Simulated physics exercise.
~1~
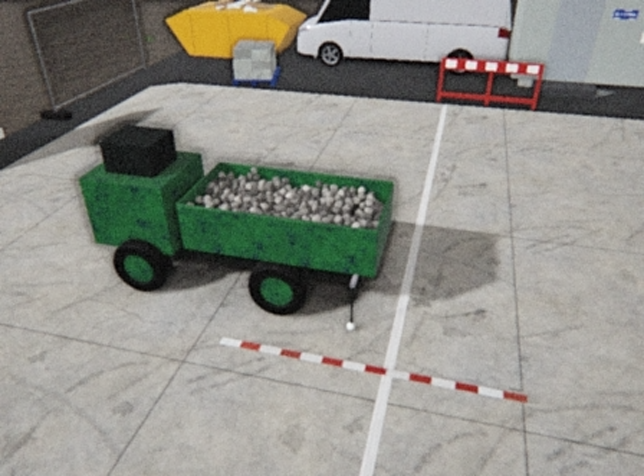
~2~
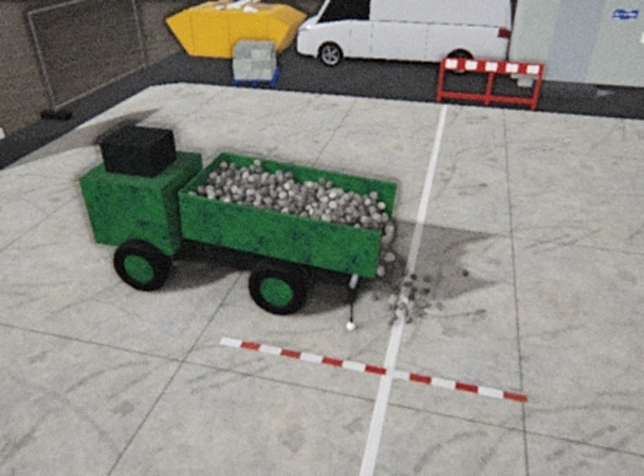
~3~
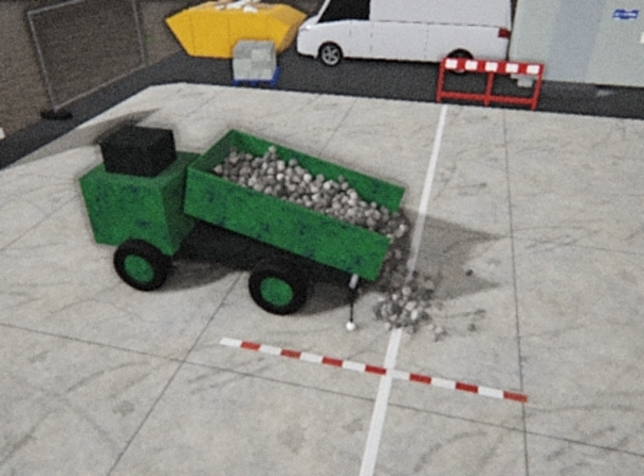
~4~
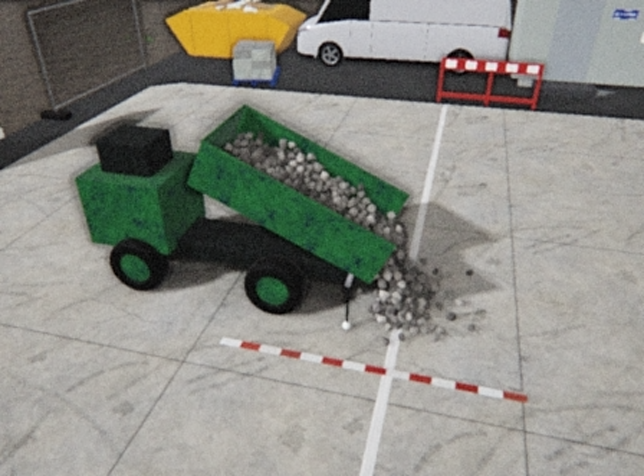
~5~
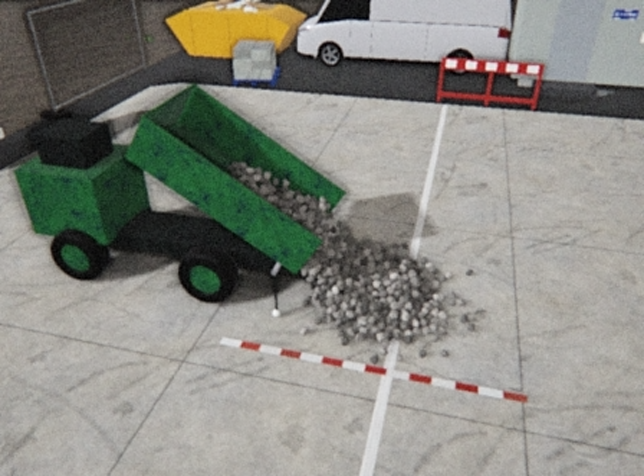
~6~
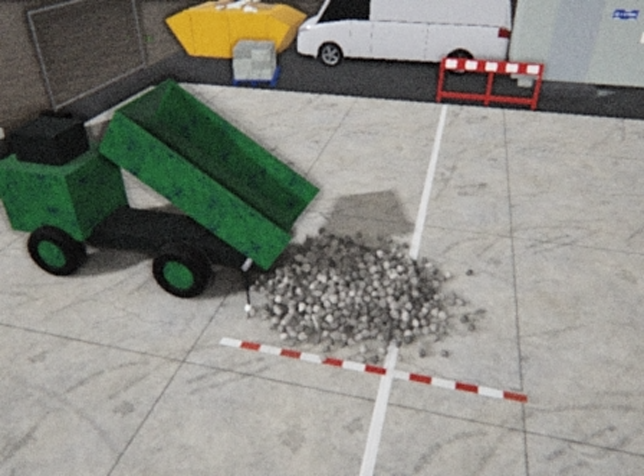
The video shows a green truck tipping its bed and spilling grey stones onto a concrete yard, then moving left as more pour out. The bed ends raised and looks nearly empty, with most of the pile left of the white line and a smaller share beyond it.
